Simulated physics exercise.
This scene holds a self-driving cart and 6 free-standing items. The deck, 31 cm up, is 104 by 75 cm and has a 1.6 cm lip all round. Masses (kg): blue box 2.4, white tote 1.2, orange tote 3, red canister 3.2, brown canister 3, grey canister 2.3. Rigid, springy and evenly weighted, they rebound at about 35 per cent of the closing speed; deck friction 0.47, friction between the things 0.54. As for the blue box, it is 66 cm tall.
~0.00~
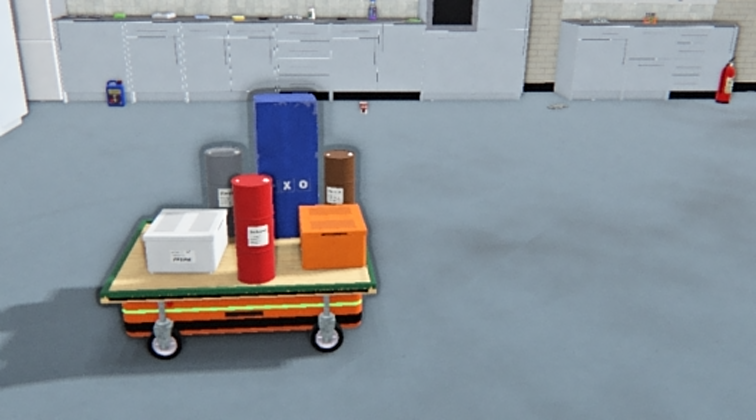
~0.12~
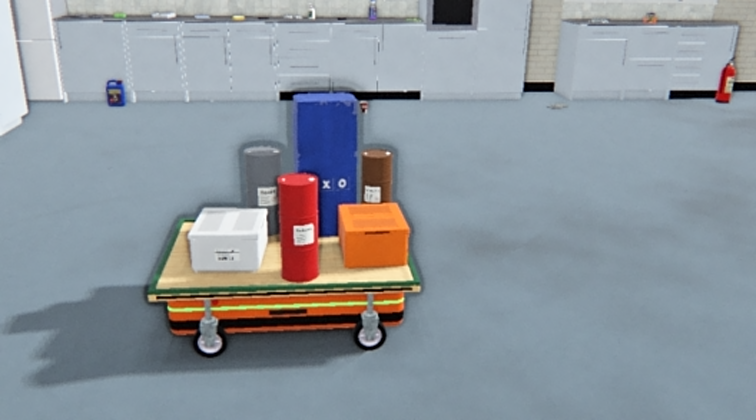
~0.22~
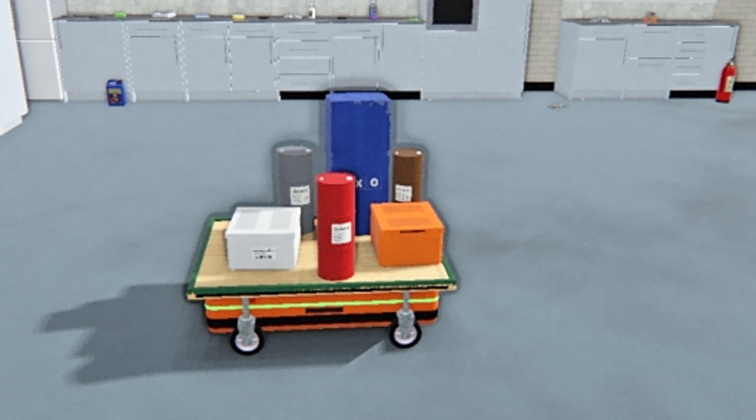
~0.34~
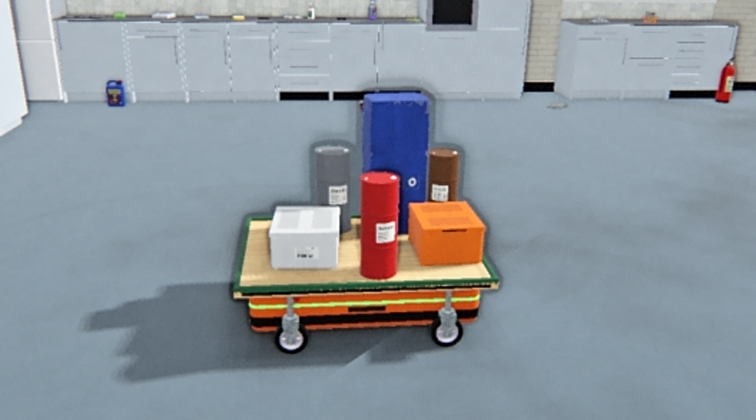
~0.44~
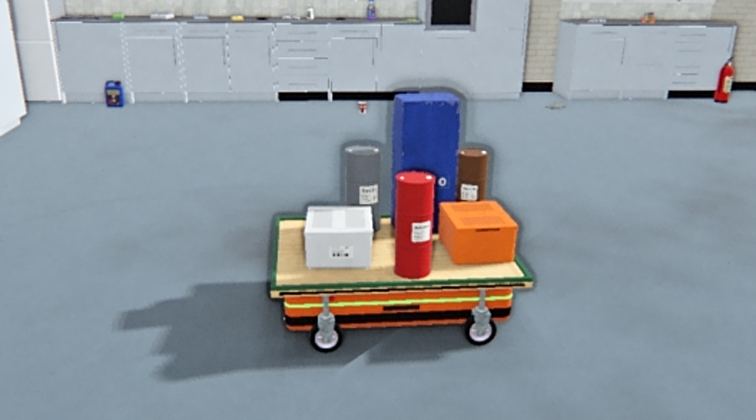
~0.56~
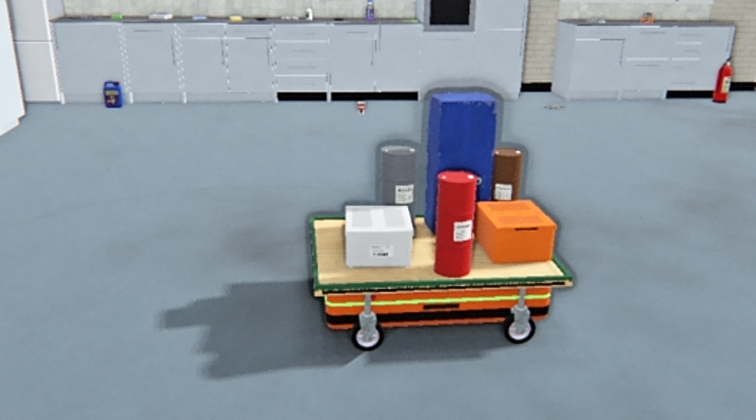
Wheeled cart carrying a blue box, white and orange totes, and three canisters rolling steadily rightward across a grey floor.
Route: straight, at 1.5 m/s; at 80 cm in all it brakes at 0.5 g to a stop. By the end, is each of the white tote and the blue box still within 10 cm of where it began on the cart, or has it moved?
At the end, the white tote is not displaced much, the blue box is not displaced much.
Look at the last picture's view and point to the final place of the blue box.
Somewhere around (497, 163).
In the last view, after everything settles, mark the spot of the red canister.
In the last picture it sits around (558, 254).
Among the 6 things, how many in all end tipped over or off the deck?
That makes 2.
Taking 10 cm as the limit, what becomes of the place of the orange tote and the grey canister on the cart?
Here the orange tote is left in place, and the grey canister is left in place.
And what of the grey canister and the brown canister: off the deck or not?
Well, the grey canister is still in bounds, and the brown canister is out of bounds.
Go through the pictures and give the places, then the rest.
In the first frame, cart has run 0 cm; white tote (188, 240); blue box (286, 166).
In the second frame, cart has run 18 cm; brown canister (376, 190); grey canister (264, 191).
In the third frame, cart has run 33 cm; orange tote (405, 234); red canister (336, 227).
In the fourth frame, cart has run 51 cm; brown canister (443, 189); grey canister (334, 190).
In the fifth frame, cart has run 66 cm; orange tote (476, 232); red canister (414, 225).
In the sixth frame, cart has run 84 cm; white tote (378, 236); blue box (459, 164).
After 0.86 s, cart has run 103 cm, stopped; blue box leaning 5° near (503, 161); red canister leaning 15°; brown canister leaning 12°.
After 1.26 s, cart has run 103 cm, stopped; brown canister now off the deck; blue box leaning 3° near (494, 162); red canister leaning 50°.
After 1.46 s, cart has run 103 cm, stopped; red canister on its side.
After 1.76 s, white tote resting near (423, 234).
By the end (2.1 s), off the deck, brown canister; tipped over on the cart, red canister; the other 4 in place, give or take 10 cm. Seen from the same camera at the end, white tote near (423, 234), blue box near (497, 163).
